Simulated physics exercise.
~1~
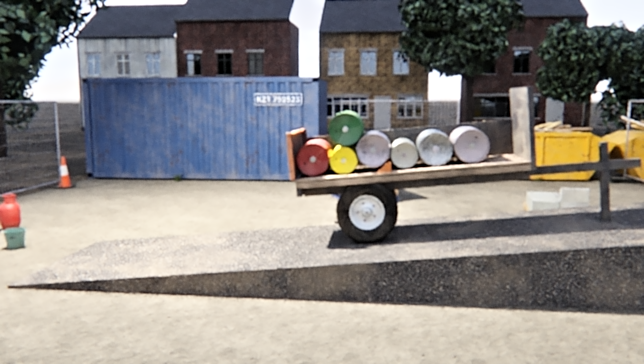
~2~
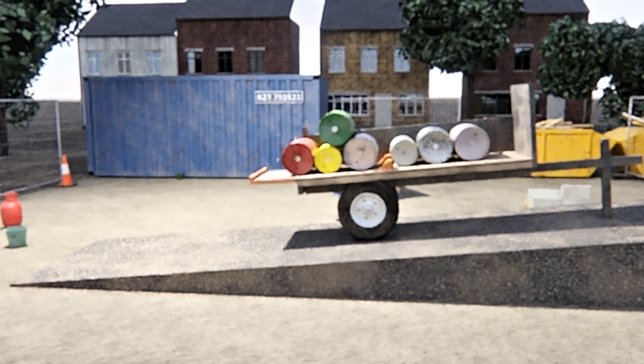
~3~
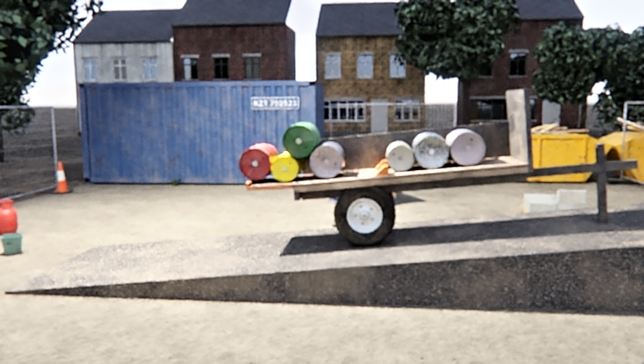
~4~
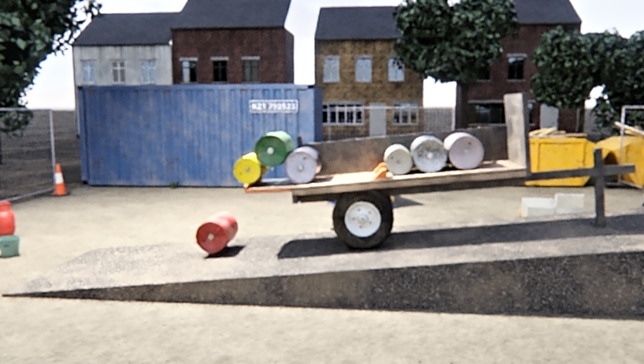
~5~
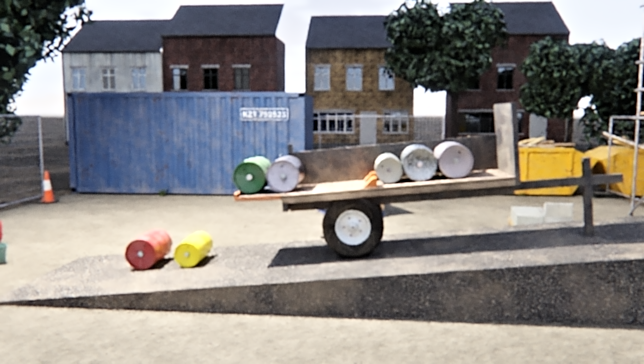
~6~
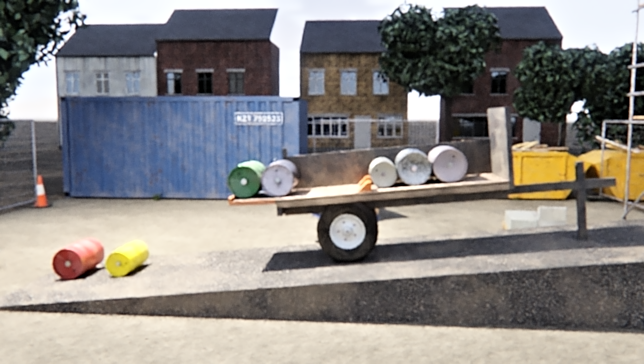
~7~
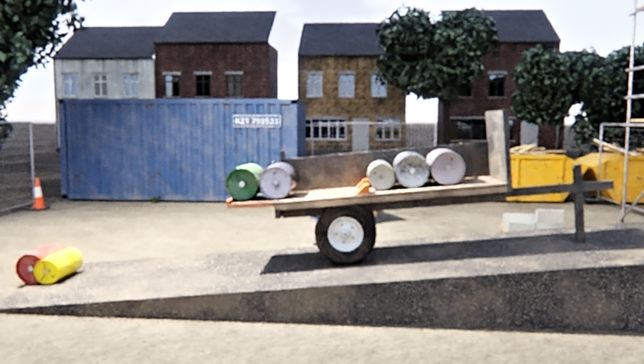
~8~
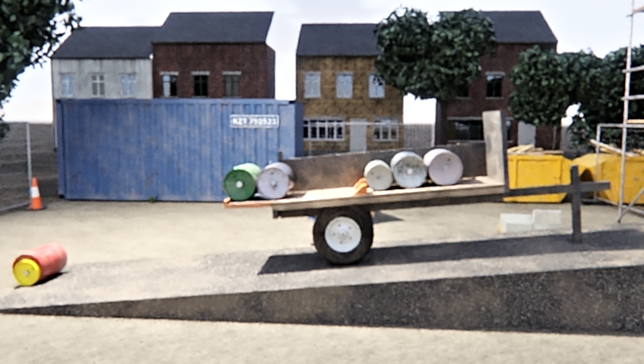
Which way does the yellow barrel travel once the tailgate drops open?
The yellow barrel rolls to the left, going off the lowered tailgate and on down the slope.
